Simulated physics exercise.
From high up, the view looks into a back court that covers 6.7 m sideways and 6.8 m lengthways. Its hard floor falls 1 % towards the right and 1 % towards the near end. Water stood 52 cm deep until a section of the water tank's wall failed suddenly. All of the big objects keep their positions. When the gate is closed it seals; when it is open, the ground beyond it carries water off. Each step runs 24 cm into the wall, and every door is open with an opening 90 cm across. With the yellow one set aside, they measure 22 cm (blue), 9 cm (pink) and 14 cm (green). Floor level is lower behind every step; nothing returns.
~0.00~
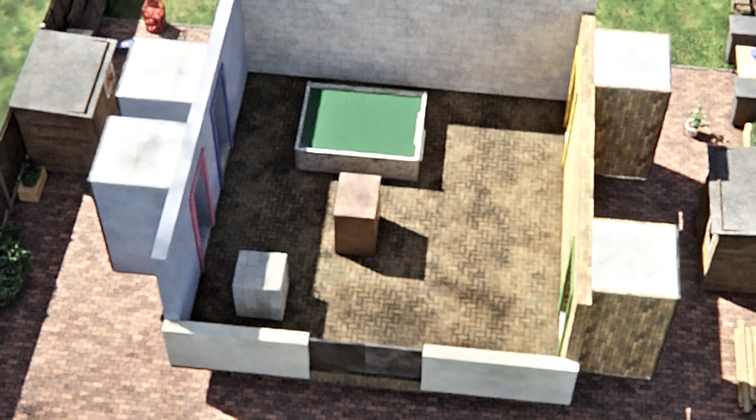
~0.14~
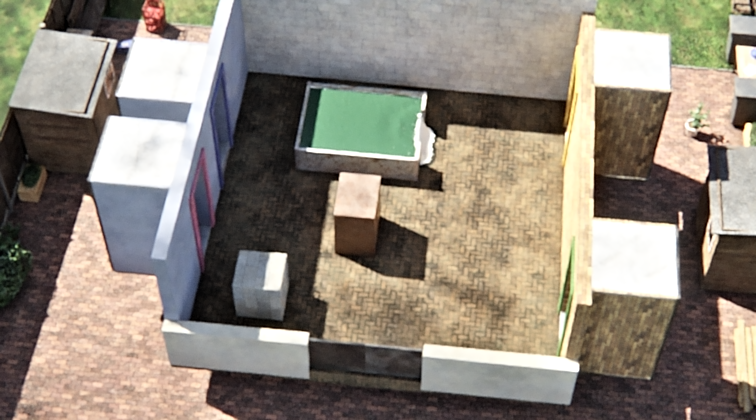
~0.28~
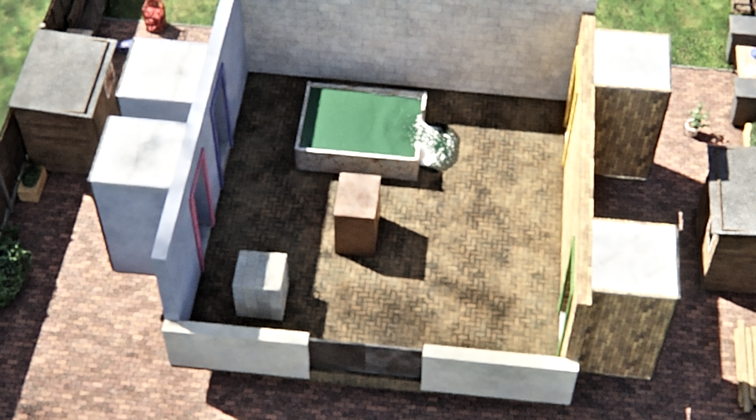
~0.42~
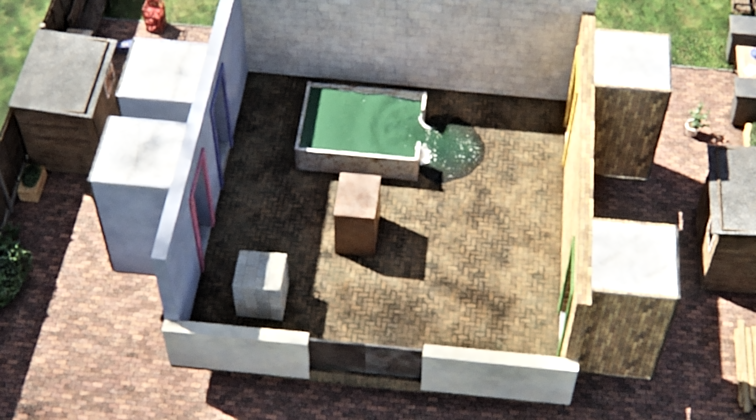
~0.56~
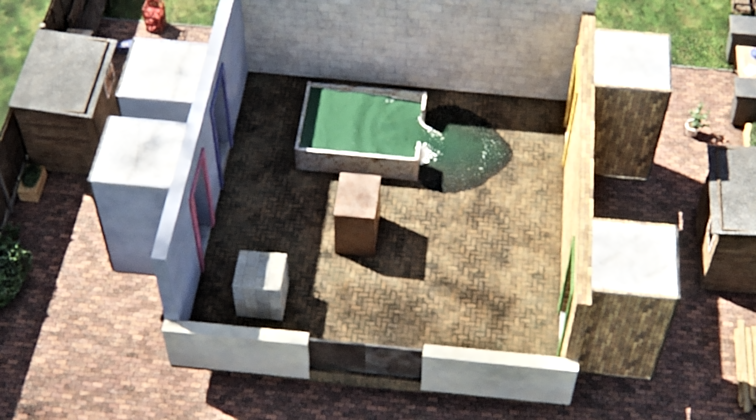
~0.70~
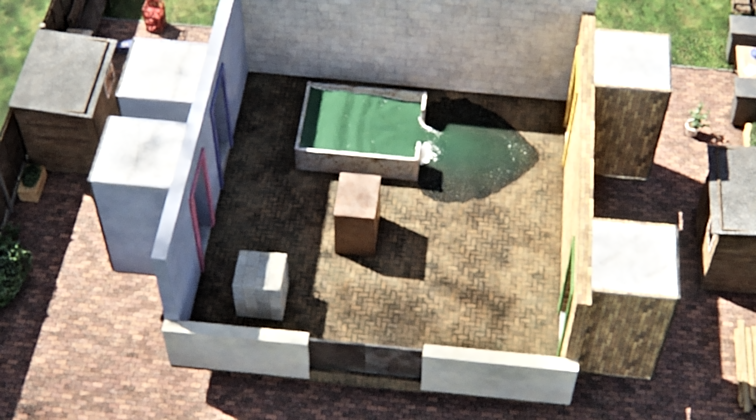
Green water burst through the right side of a raised tank in a walled, paved yard, splashed white onto the bricks, and spread rightward in a widening dark pool while the nearby blocks stayed still.
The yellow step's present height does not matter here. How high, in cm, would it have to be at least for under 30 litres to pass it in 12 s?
At least about 17 cm.
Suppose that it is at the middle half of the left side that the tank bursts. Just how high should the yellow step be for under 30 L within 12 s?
In that case about 7.0 cm.
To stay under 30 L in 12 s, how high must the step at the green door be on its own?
For green, a step near 7.5 cm.
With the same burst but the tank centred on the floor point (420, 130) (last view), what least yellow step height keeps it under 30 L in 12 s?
Some 25 cm.
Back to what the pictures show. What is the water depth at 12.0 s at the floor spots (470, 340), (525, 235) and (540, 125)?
First spot about 8 cm, second about 4 cm, third about 4 cm.
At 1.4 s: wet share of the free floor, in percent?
Close to 20 per cent of it is wet.
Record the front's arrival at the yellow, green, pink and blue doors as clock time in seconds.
Yellow 1.0 s, green 2.4 s, pink 11.0 s, blue not within the 12 s.
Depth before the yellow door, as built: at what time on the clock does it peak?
Some 2.6 s, more or less.
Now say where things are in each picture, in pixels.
In the first picture, the water tank at (362, 123) is whole and still, 52 cm deep; the yellow door at (572, 110) is dry.
In the second picture, the gap is at (419, 139), the front 0.3 m out at (431, 159); the back of the water tank holds 52 cm.
In the third picture, water pours out at (419, 140) and has run 0.7 m, to (452, 161); about 9 cm deep outside, 52 cm at the back.
In the fourth picture, water pours out at (419, 140) and has run 1.2 m, to (480, 157); about 6 cm deep outside, 52 cm at the back.
In the fifth picture, the front is at (507, 157), 1.8 m from the gap at (419, 140); 2.5 m2 of floor is wet, 52 cm left at the back.
In the sixth picture, the gap is at (419, 139), the front 2.3 m out at (534, 158); the back of the water tank holds 51 cm; 0.7 m in a straight line remain to the yellow door at (572, 110).
After 1.4 s water covers 20 % of the floor, deepest (29 cm) near (430, 145); 15 cm at the yellow door, 8 litres in over its 9 cm step.
After 3.0 s water covers 30 % of the floor, deepest (22 cm) near (564, 158); 22 cm at the yellow door, 102 litres in over its 9 cm step.
After 12.0 s water covers 80 % of the floor, deepest (12 cm) near (546, 383); 8 cm at the yellow door, 204 litres in over its 9 cm step.
At the yellow door as built, the water arrived by 1.0 s and peaked near 24 cm at 2.6 s.
With a step of 14 cm, 64 litres would have come in within the 12 s; with 19 cm, 14 litres. So under 30 litres takes about 17 cm.
